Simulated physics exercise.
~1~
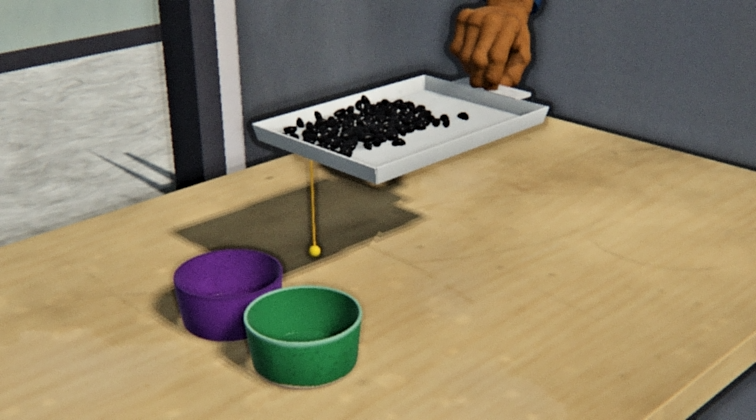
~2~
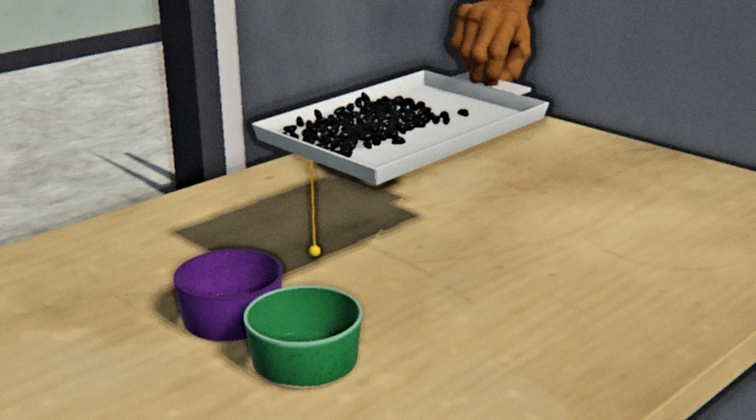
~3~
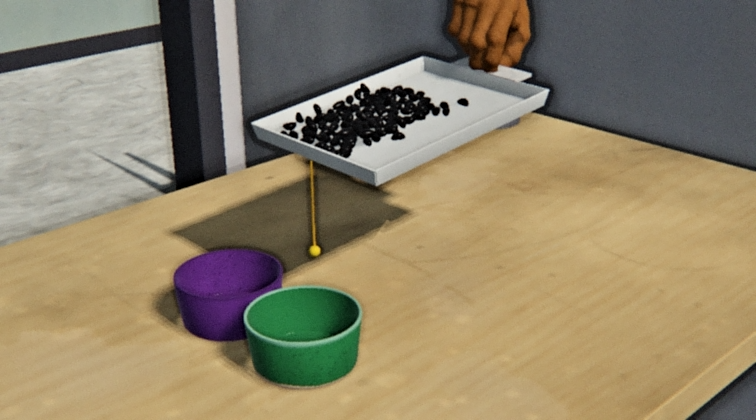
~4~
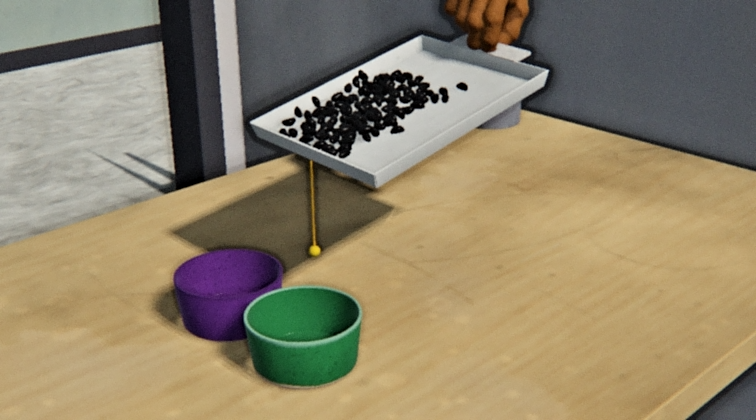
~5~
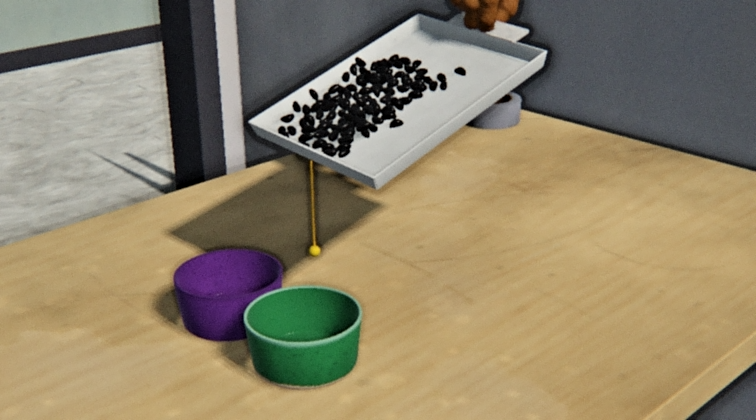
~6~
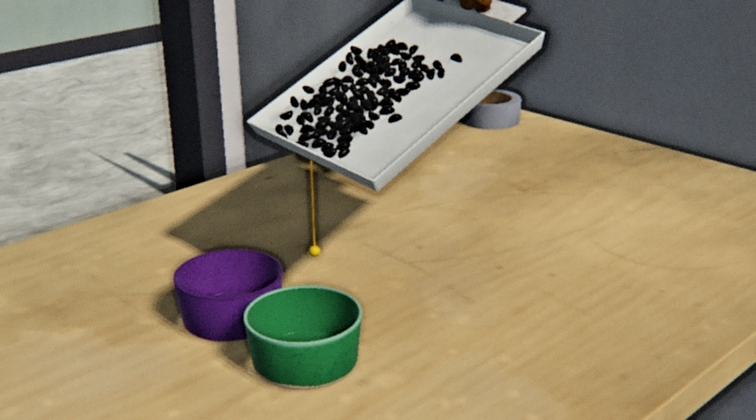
We see a hand holding a white tray of black beans above a purple dish and a green dish on a wooden table, then raising its far end so the tray slants more steeply toward its lower right corner.
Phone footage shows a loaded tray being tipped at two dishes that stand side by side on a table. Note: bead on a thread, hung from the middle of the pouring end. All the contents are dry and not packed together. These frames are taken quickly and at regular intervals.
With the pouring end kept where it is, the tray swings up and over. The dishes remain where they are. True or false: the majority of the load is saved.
True.
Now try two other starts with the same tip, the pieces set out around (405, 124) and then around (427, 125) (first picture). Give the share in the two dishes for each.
It would be about 70 per cent for the first and about 80 per cent for the second.
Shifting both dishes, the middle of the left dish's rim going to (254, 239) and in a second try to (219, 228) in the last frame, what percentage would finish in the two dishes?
The first try gives 20 per cent, the second 10 per cent.
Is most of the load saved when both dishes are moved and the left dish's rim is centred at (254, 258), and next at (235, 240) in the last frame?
First try: Higher than half; second try: Lower than half.
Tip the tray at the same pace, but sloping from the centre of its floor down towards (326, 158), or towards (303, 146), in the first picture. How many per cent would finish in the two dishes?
Close to 90 percent first and close to 60 percent second.
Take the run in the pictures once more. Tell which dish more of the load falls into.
Winner, as observed: The right-positioned one.
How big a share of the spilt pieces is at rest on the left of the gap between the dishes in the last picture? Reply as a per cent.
I'd put it at close to 10 per cent.
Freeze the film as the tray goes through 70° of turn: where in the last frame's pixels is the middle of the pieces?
The centre of the load shows up near (325, 130) in the last view.
Shortly afterwards, tray tipped steeply; all but a few on the tray; only a few in the air.
Next, tray tipped past a quarter turn; a little on the tray; near half in the right dish; a little in the left dish; a little outside both; near a quarter in the air.
Some moments later, tray tipped past a quarter turn; near half in the right dish; near a quarter in the left dish; near a quarter outside both.
In the end, tray tipped past a quarter turn; near half in the right dish; near a quarter in the left dish; near a quarter outside both.
